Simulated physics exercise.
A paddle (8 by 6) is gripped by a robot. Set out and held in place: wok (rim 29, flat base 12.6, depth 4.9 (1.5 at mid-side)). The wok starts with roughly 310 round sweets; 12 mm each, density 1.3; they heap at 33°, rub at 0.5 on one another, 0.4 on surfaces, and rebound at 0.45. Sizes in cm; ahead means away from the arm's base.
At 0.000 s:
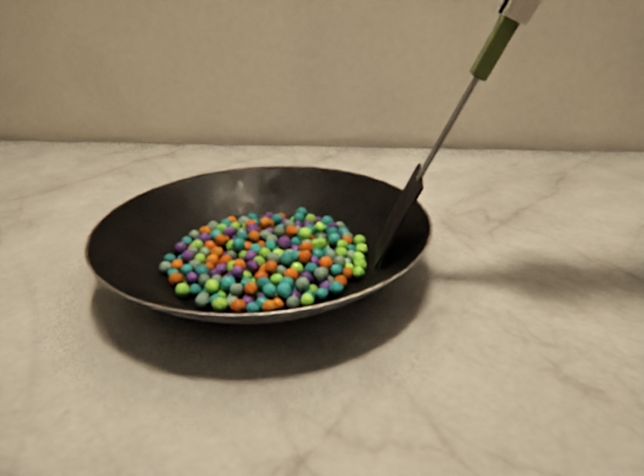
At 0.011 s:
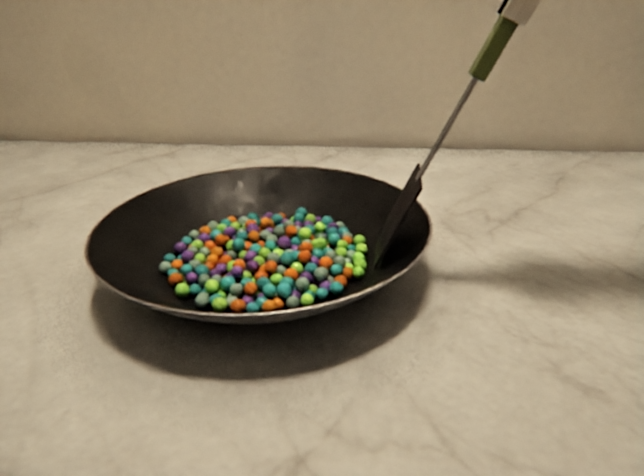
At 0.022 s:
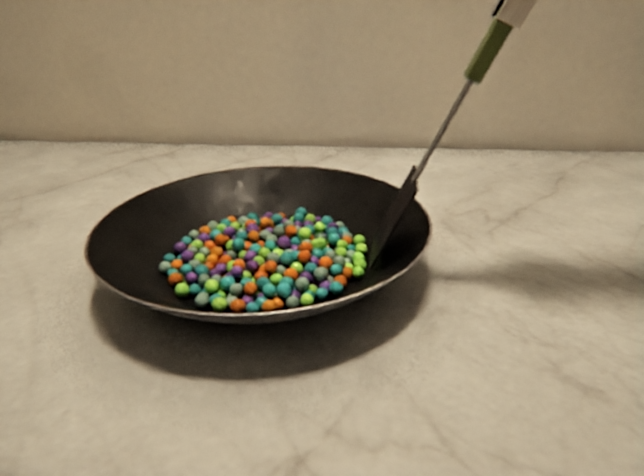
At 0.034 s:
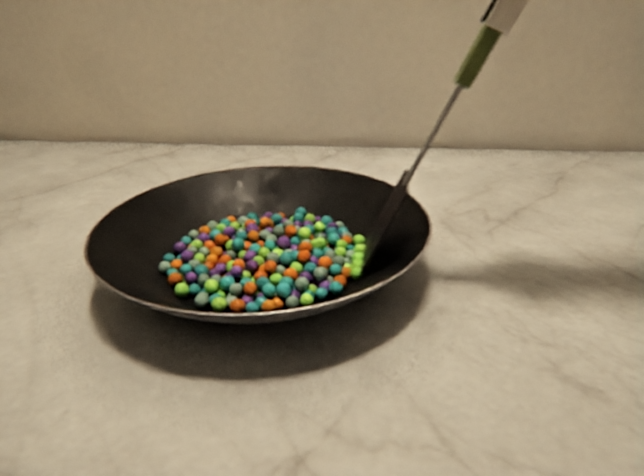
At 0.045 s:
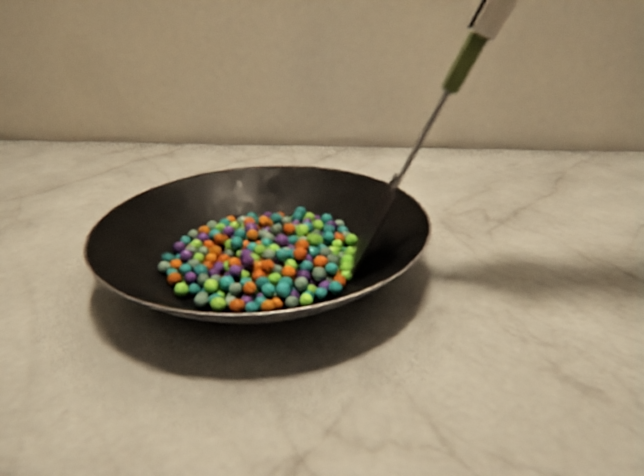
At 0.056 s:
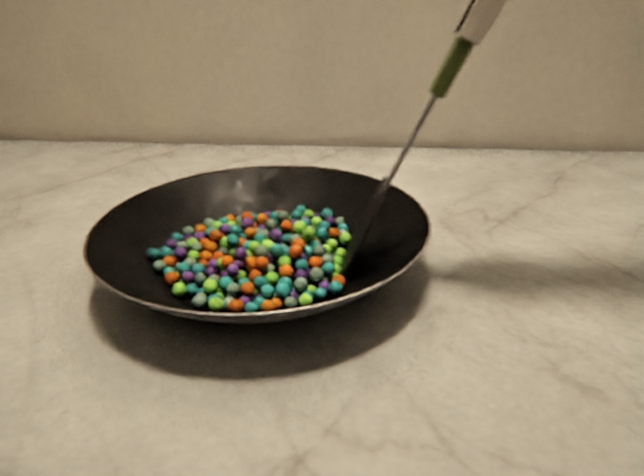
On a pale marble surface against a plain wall, a dark wok holds a heap of small multicoloured balls; a paddle with a green-and-white handle rests at its right side, then slides slowly left, nudging the heap slightly leftward.
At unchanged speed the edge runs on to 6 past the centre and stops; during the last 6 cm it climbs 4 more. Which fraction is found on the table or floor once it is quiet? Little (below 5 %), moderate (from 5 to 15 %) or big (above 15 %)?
A little share, below 5 %, ends on the table or floor.
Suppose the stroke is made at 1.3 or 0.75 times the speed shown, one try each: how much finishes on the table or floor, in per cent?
About 5 and 0 per cent.
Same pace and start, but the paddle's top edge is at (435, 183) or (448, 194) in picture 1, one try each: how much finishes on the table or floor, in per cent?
About 0 and 0 per cent.
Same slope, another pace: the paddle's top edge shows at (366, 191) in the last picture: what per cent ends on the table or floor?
About 5 per cent.
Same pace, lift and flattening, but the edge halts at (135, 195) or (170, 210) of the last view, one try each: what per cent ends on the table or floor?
About 15 and 5 per cent.
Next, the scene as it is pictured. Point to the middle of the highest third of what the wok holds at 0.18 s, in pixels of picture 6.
Near (191, 232).
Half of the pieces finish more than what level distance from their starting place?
About 4 cm.
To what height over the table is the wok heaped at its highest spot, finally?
Roughly 5.0 cm.
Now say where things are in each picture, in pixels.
The first frame shows paddle top edge at (421, 175), sloping 65°; upper third of the load around (269, 248), from x 165 to 360, top at y 215; 313 in the wok.
The second frame shows paddle top edge at (420, 175), sloping 65°; upper third of the load around (269, 248), from x 165 to 360, top at y 215.
The third frame shows paddle top edge at (416, 177), sloping 65°; upper third of the load around (269, 247), from x 165 to 360, top at y 215.
The fourth frame shows paddle top edge at (407, 181), sloping 65°; upper third of the load around (269, 247), from x 165 to 360, top at y 215.
The fifth frame shows paddle top edge at (396, 185), sloping 65°; upper third of the load around (276, 245), from x 165 to 350, top at y 210.
The sixth frame shows paddle top edge at (385, 188), sloping 65°; upper third of the load around (262, 245), from x 155 to 345, top at y 210; 313 in the wok.
After 0.12 s, sloping 65°, highest piece 5 above the table; 313 in the wok.
After 0.18 s, sloping 65°, highest piece 6 above the table; 311 in the wok, 2 on the blade or in flight.
After 0.41 s, sloping 65°, highest piece 5 above the table; 311 in the wok, 2 on the table or floor.
After 1.46 s, sloping 65°, highest piece 4 above the table; 311 in the wok, 2 on the table or floor.
At rest, 311 in the wok, 2 on the table or floor. That is 1 % on the table or floor.
